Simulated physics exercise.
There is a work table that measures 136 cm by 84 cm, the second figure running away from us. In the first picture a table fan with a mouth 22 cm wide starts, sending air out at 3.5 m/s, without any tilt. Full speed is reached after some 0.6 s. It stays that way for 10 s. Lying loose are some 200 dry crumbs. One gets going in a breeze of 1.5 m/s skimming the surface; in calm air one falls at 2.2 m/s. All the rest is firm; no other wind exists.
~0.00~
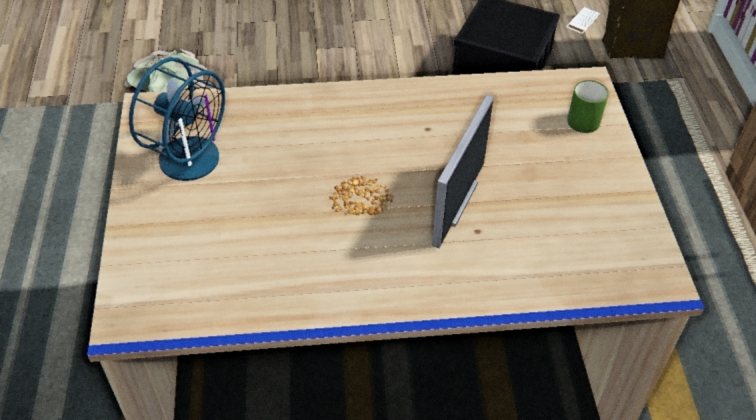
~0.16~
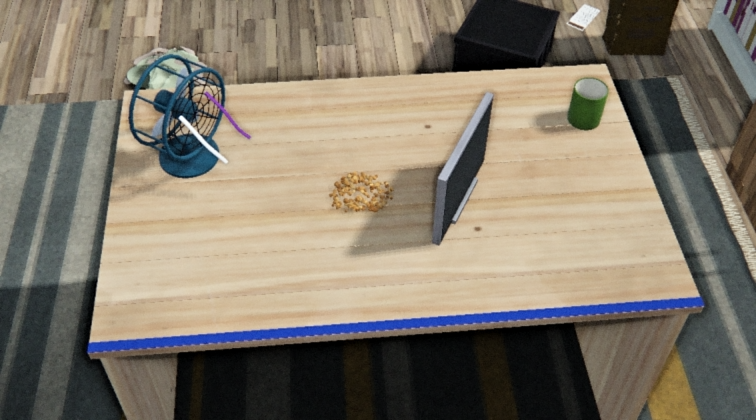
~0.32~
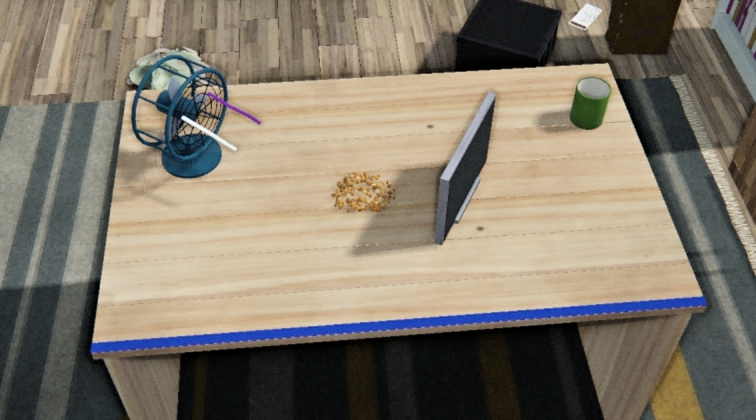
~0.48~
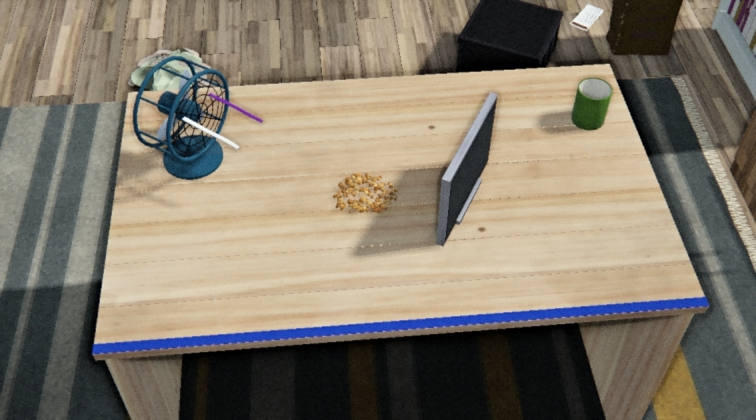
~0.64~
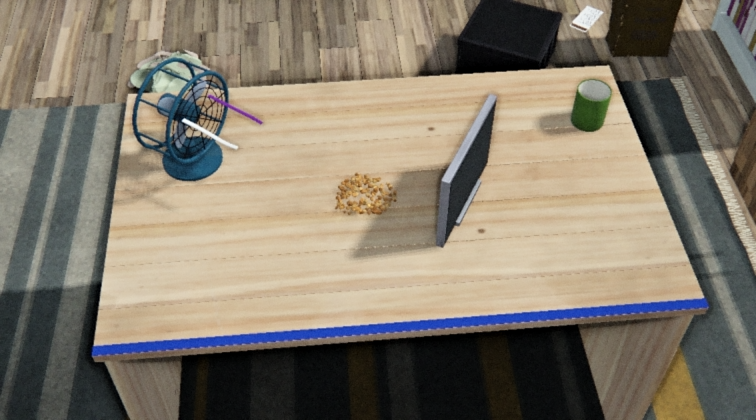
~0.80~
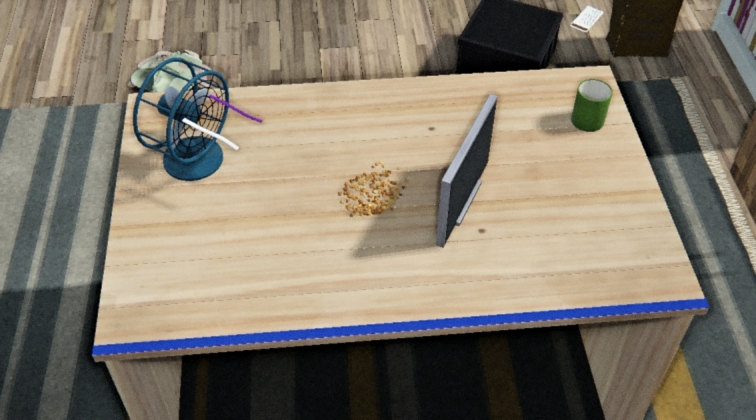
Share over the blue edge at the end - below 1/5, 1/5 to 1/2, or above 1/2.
I'd bet the portion over that edge ends up short of one fifth.
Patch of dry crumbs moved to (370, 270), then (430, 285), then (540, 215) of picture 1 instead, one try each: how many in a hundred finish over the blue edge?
In turn: 100 per cent, 100 per cent, 0 per cent.
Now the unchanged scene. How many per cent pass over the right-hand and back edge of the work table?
I'd put it near 0 percent on the right-hand side and close to 20 percent at the back.
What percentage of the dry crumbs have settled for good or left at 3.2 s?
Roughly 20 % of them.
After 2.0 s the count stands so, 1 % are over the blue edge; the middle of those still in play is near (390, 188).
After 3.2 s the count stands so, 2 % are over the blue edge; the middle of those still in play is near (391, 190).
After 5.5 s the count stands so, 2 % are over the blue edge; the middle of those still in play is near (389, 187).
After 10.0 s, at the end, 3 % are over the blue edge; the middle of those still in play is near (393, 185).
